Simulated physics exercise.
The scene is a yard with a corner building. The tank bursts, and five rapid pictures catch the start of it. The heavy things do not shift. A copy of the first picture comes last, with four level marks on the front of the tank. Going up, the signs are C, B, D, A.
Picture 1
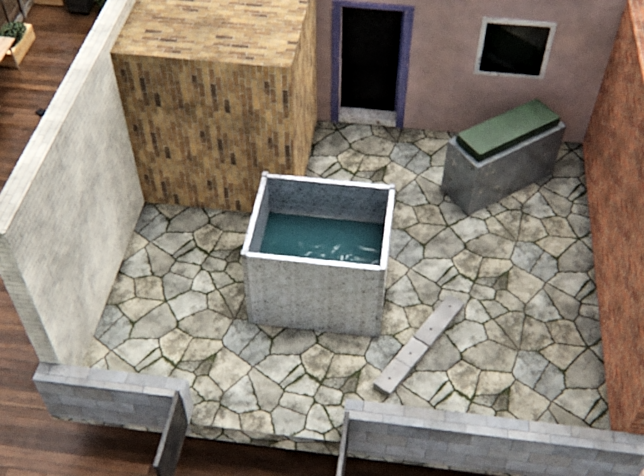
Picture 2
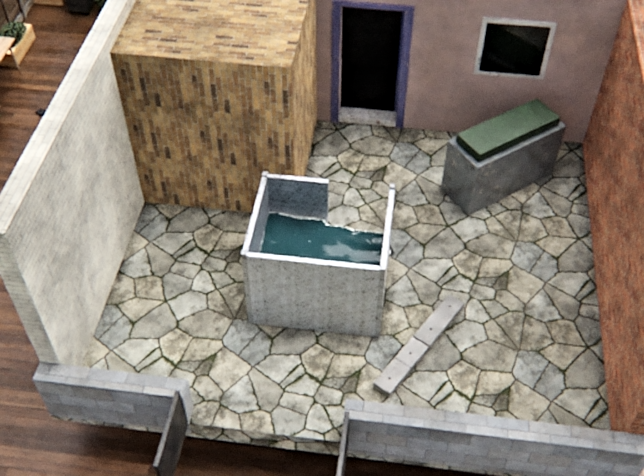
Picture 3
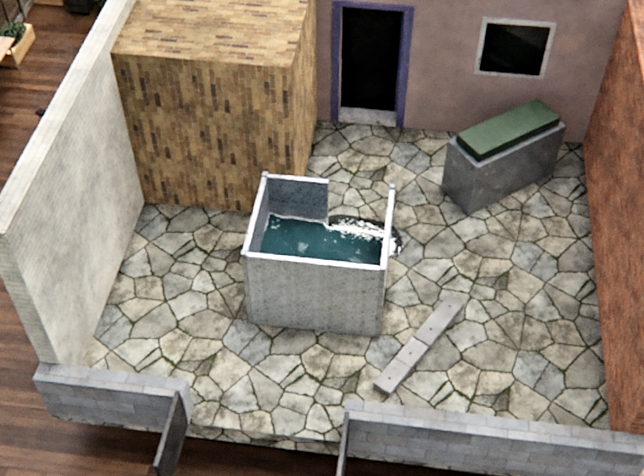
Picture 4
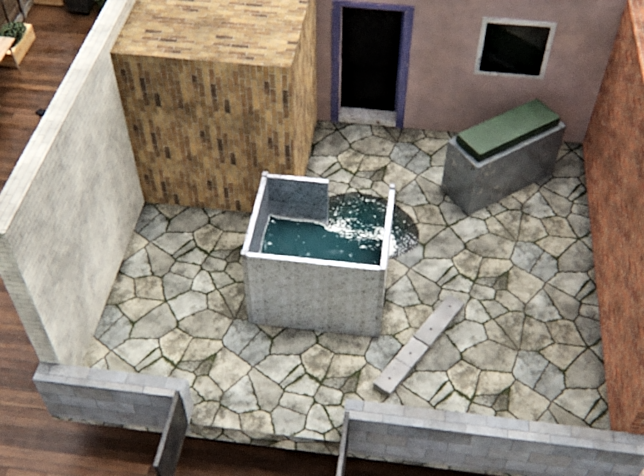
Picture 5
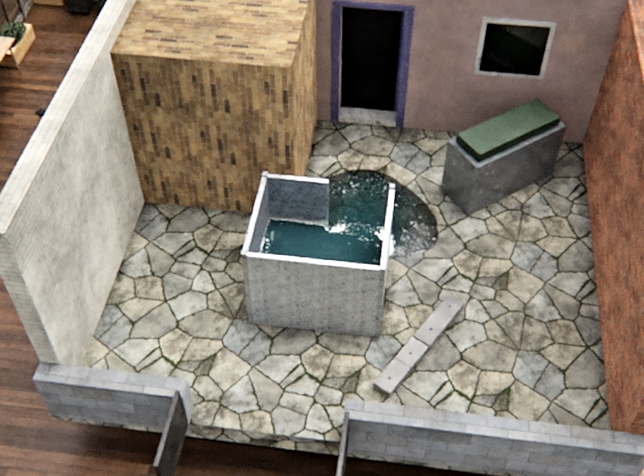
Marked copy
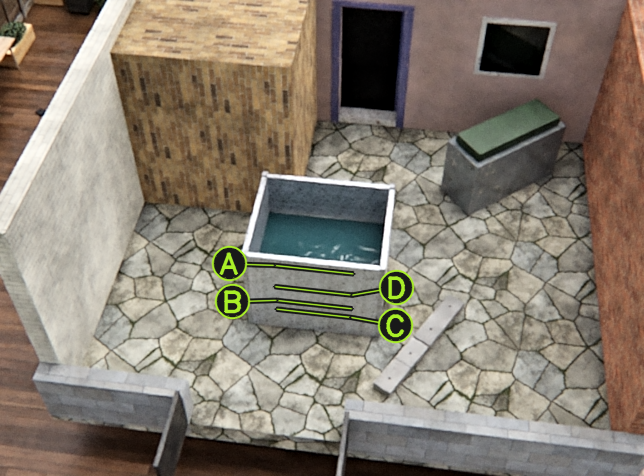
A walled yard paved with irregular stone is seen from high above, and the view stays still. A pale grey tank of blue-green water stands in the middle, with a brown corner building behind it to the left, a blue-framed doorway at the back, and a green-topped grey block to the right. Part of the tank's back wall disappears, and foaming water pours through the gap, spreading darkly over the paving behind.
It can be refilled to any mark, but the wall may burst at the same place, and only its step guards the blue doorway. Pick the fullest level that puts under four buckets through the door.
The answer is mark C.
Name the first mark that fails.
The answer is B.
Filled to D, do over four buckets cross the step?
Yes, that goes wrong.
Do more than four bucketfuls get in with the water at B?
Yes.
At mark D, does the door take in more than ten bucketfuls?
Yes, it does.
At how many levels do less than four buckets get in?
One of the four.
On the marked copy, A at (313, 269); B at (313, 304); C at (313, 313); D at (313, 290); from the bottom up C, B, D, A.
If A is chosen, dozens of bucketfuls pour in.
If B is chosen, about 8 bucketfuls get in.
If C is chosen, a bucket or two gets in.
If D is chosen, dozens of bucketfuls pour in.
